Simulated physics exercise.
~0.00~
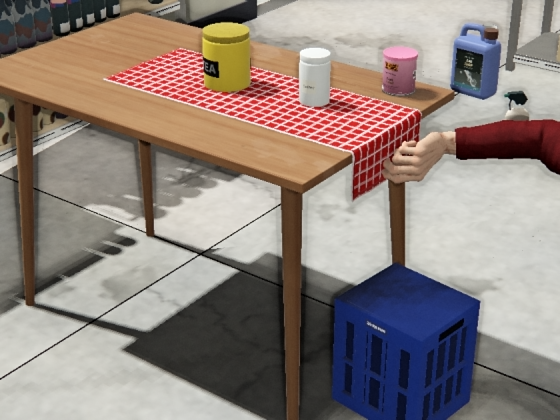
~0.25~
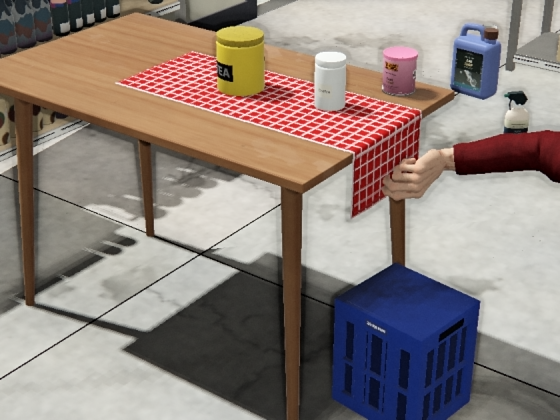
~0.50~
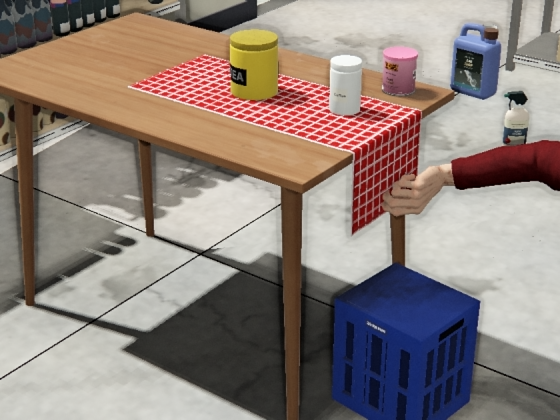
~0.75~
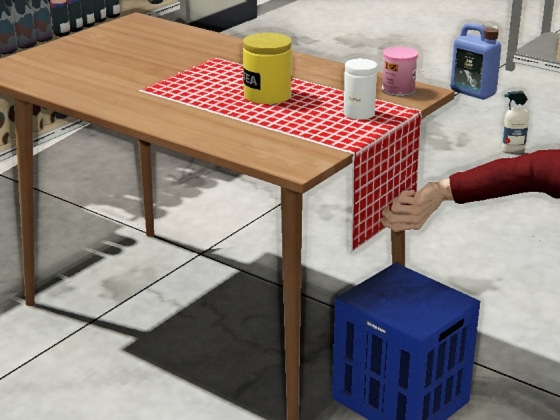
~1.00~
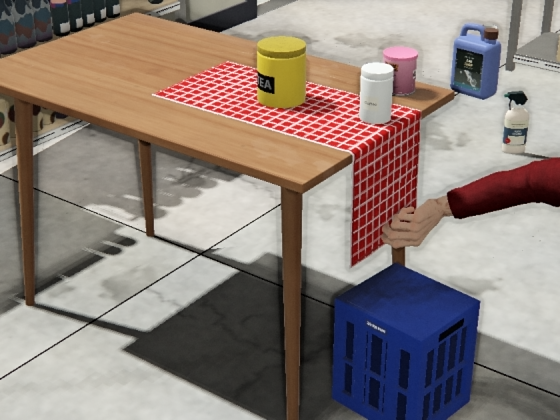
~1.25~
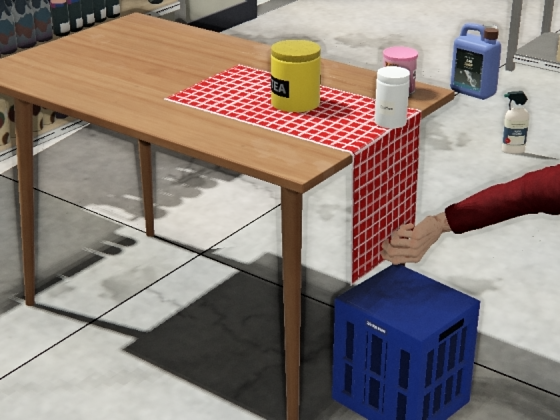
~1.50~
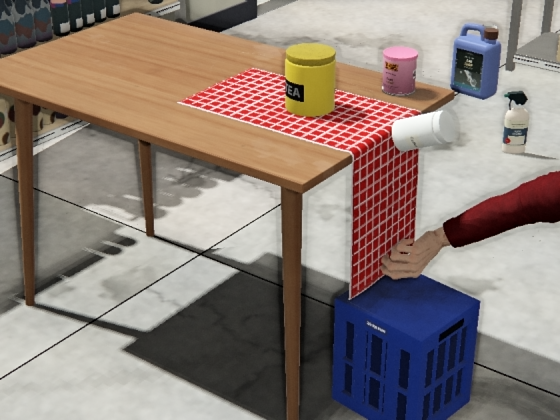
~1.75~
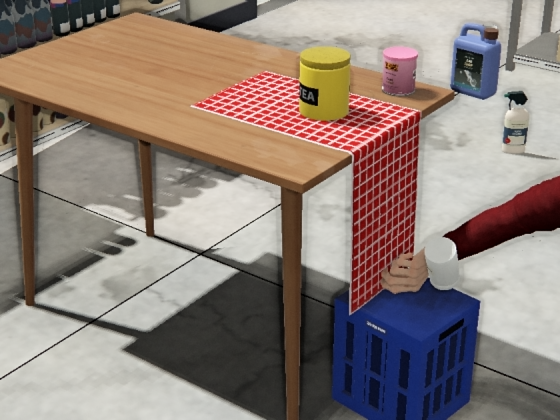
A hand slowly pulled the hanging end of a red checked tea towel down to a blue crate, drawing a yellow canister and white jar across the table until the jar tipped over the edge and dropped, while the canister and pink tin stayed up.
